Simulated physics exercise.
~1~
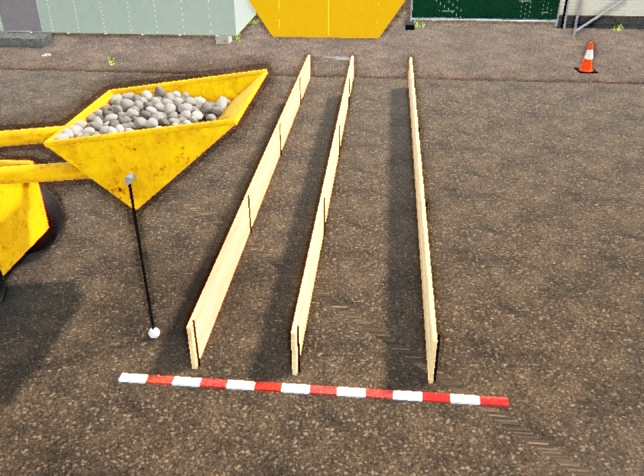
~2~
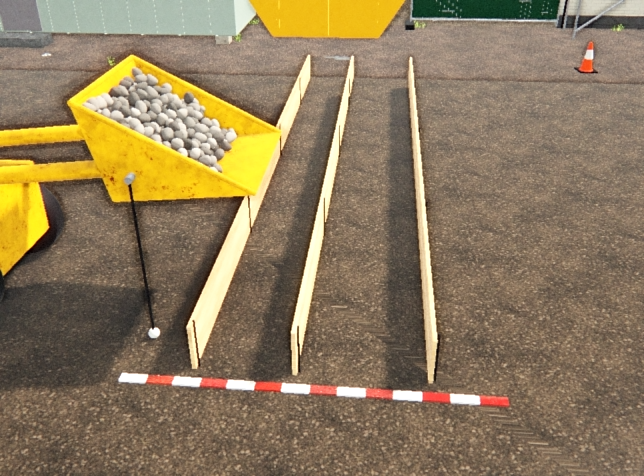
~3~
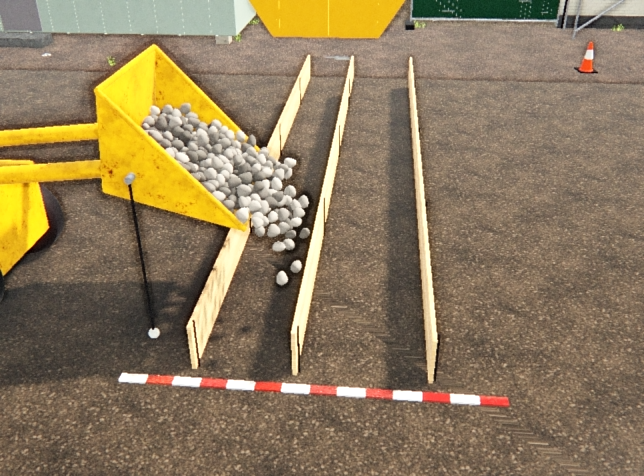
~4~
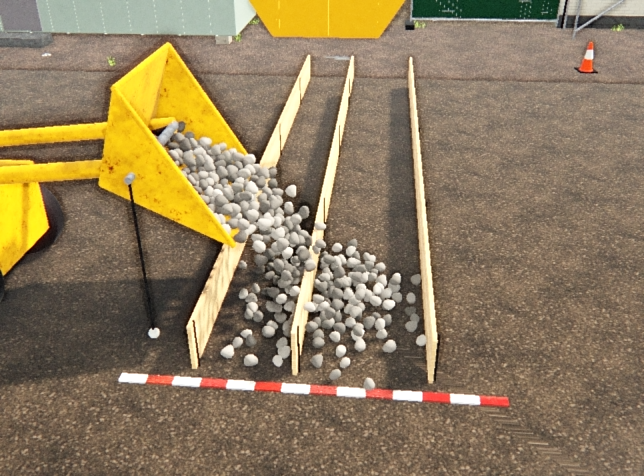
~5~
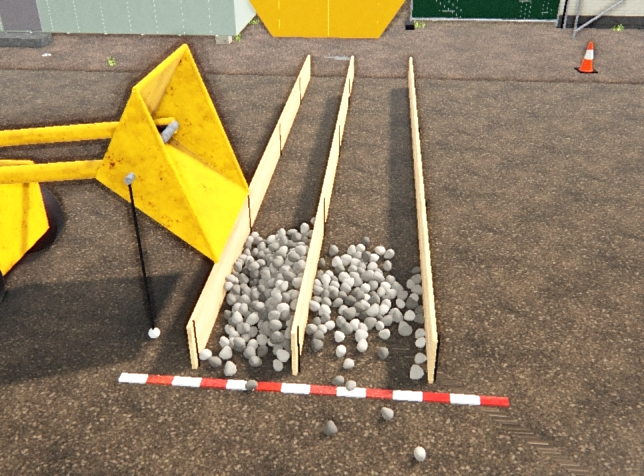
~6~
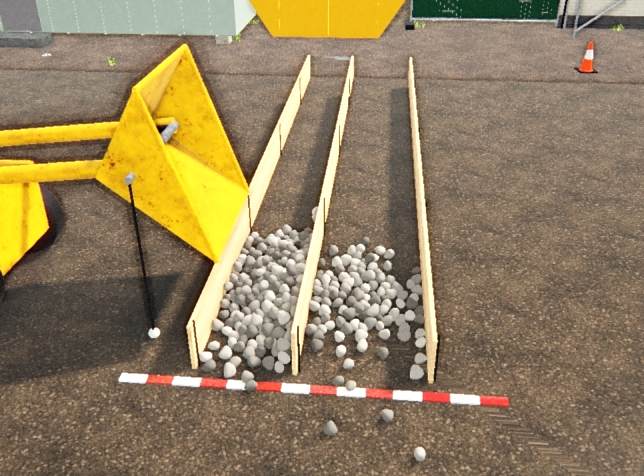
On a brown paved yard seen from above, a yellow loader bucket full of smooth grey stones hangs at the left, a white ball below its hinge on a dark line. Three pale wooden boards run away from the viewer beside it, behind a red and white striped bar, with an orange cone at the upper right. The bucket tips steadily to the right, and stones slide over its lip into the near bay, then spill into the far one. The bucket empties and stays tipped, leaving most stones in the near bay, fewer in the far bay and a few strays beyond the bar.
